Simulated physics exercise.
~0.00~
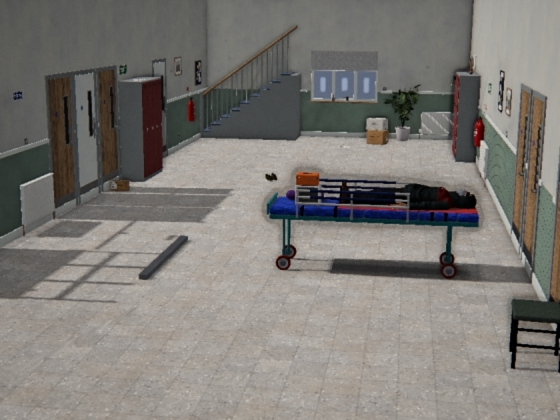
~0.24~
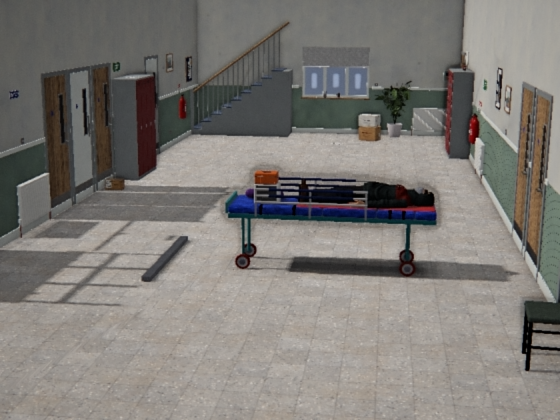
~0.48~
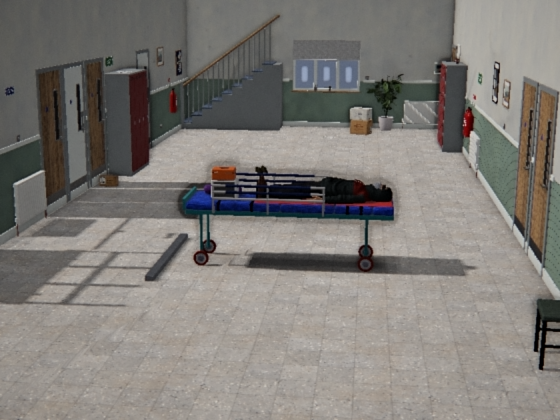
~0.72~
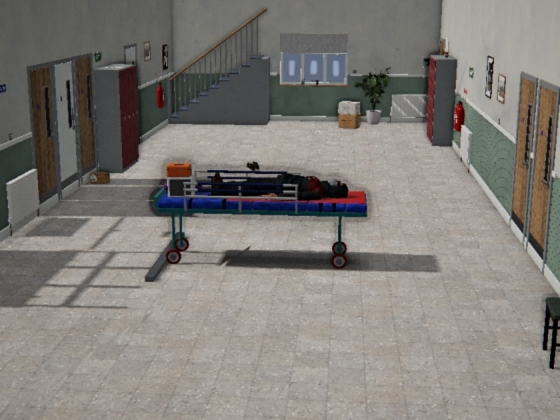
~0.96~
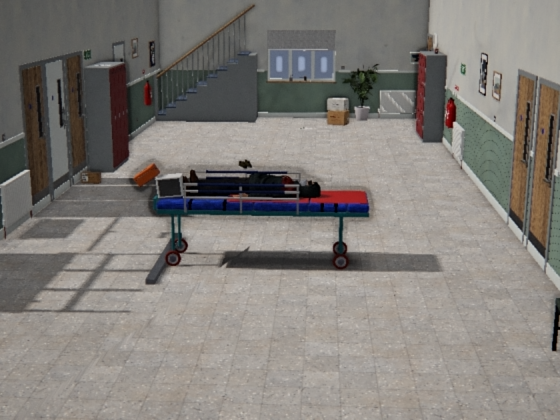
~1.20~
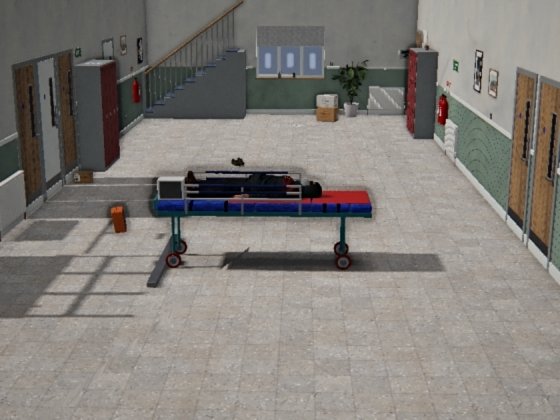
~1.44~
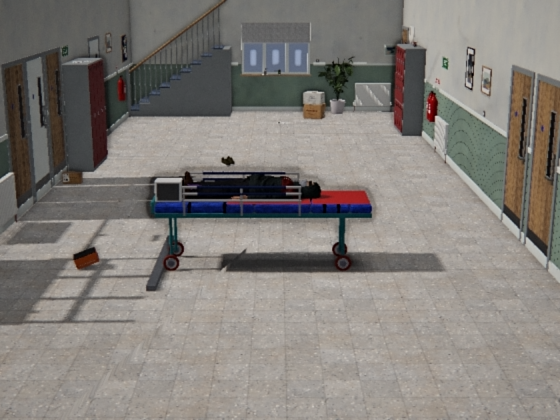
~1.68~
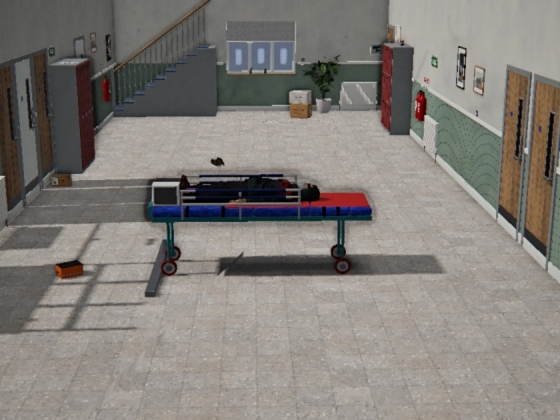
A wheeled hospital trolley carrying a person lying down rolled left across a hallway and stopped abruptly at a low bar on the floor. The orange case slid off the left end and tumbled to the ground, while the white monitor and the person stayed aboard.
